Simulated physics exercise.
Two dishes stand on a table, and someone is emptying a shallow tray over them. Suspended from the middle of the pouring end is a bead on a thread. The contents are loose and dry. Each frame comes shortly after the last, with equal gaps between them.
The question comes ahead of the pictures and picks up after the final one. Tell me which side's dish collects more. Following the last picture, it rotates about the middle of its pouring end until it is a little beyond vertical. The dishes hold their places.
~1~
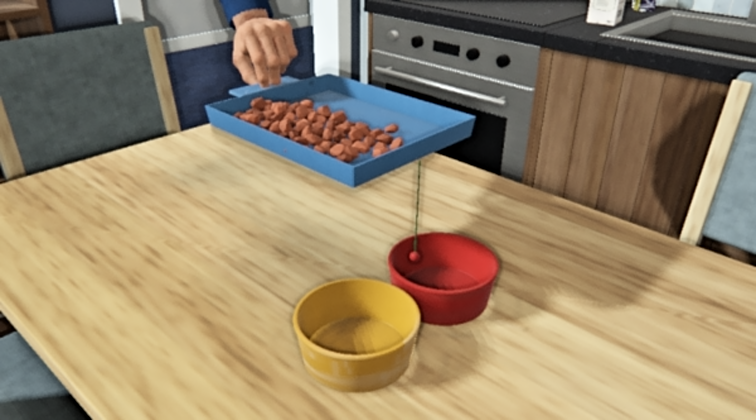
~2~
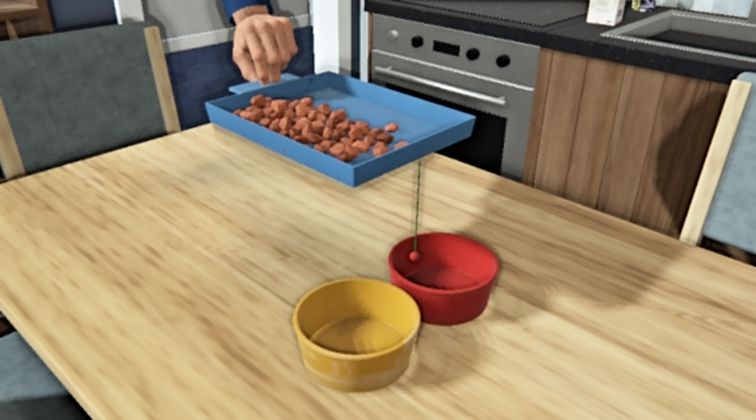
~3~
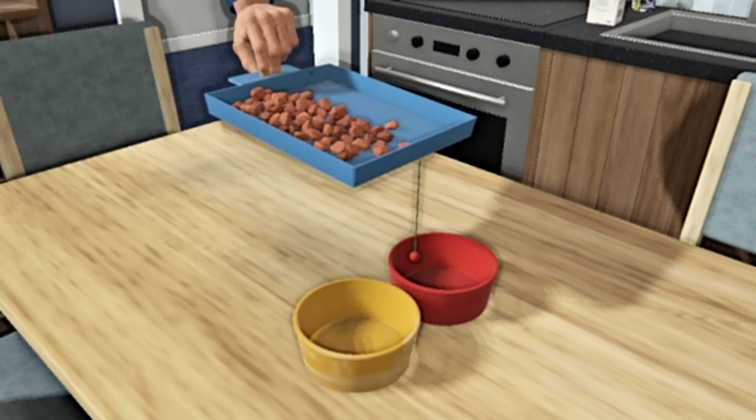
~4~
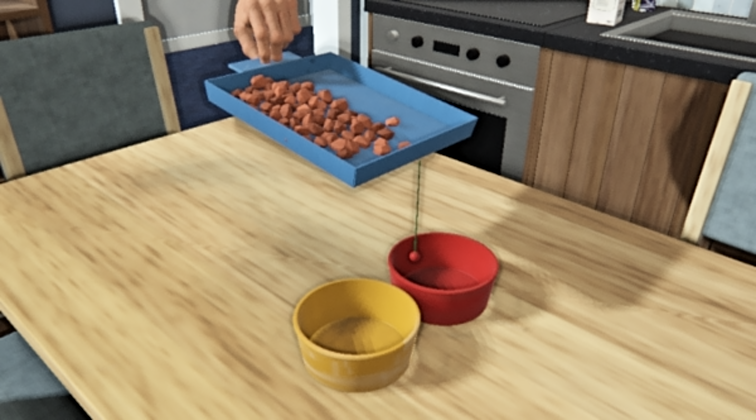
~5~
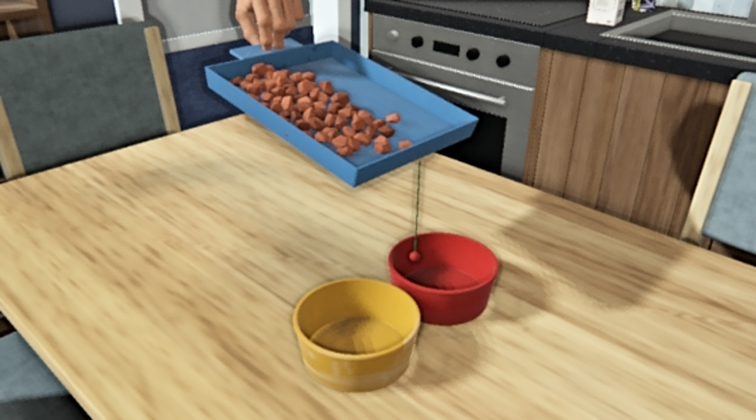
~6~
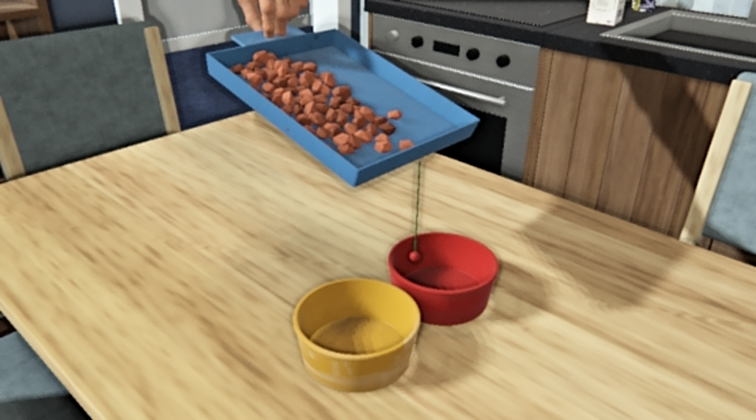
The right side's.
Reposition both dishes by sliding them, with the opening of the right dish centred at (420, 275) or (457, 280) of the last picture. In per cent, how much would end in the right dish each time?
Roughly 40 % and 60 %.
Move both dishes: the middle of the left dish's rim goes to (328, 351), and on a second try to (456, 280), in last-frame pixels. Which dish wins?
Results - the dish on the right side first, the dish on the left side second.
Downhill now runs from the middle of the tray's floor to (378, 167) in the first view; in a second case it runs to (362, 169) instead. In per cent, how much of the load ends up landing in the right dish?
That comes to 0 per cent the first time and 0 per cent the second.
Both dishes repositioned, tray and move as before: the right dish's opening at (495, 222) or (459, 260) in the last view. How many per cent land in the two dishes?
It would be roughly 30 per cent in the first placement and roughly 80 per cent in the second.
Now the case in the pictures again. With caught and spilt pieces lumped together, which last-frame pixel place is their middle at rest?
Somewhere around (476, 329) in the last picture.
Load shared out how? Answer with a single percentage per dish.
Roughly 10 in a hundred end in the left dish and roughly 30 in a hundred in the right dish.
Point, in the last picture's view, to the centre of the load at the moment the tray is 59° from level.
Near the pixel (400, 123).
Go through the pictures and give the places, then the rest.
Corners of the pouring end near (353, 165) and (472, 117), level; middle of the load near (303, 125), bits of crushed brick; left dish near (402, 359); right dish near (485, 297); bead on its thread near (415, 256), in the first frame.
Corners of the pouring end near (354, 165) and (472, 117), level; middle of the load near (303, 123), in the second frame.
Corners of the pouring end near (354, 166) and (473, 117), tipped barely, level across its low end; middle of the load near (303, 118), in the third frame.
Corners of the pouring end near (356, 166) and (474, 118), tipped a little, level across its low end; middle of the load near (304, 111), in the fourth frame.
Corners of the pouring end near (357, 167) and (475, 118), tipped a little, level across its low end; middle of the load near (305, 103), in the fifth frame.
Corners of the pouring end near (358, 168) and (476, 119), tipped clearly, level across its low end; middle of the load near (306, 95); left dish near (402, 359); right dish near (485, 297), in the sixth frame.
Shortly afterwards, tray tipped steeply; the whole lot on the tray.
Next, tray tipped right over; the bulk on the tray; only a few in the left dish; only a few in the right dish; a little outside both; a little in the air.
Some moments later, tray tipped past a quarter turn; a little in the left dish; near a quarter in the right dish; near two thirds outside both.
In the end, tray tipped past a quarter turn; a little in the left dish; near a quarter in the right dish; near two thirds outside both.
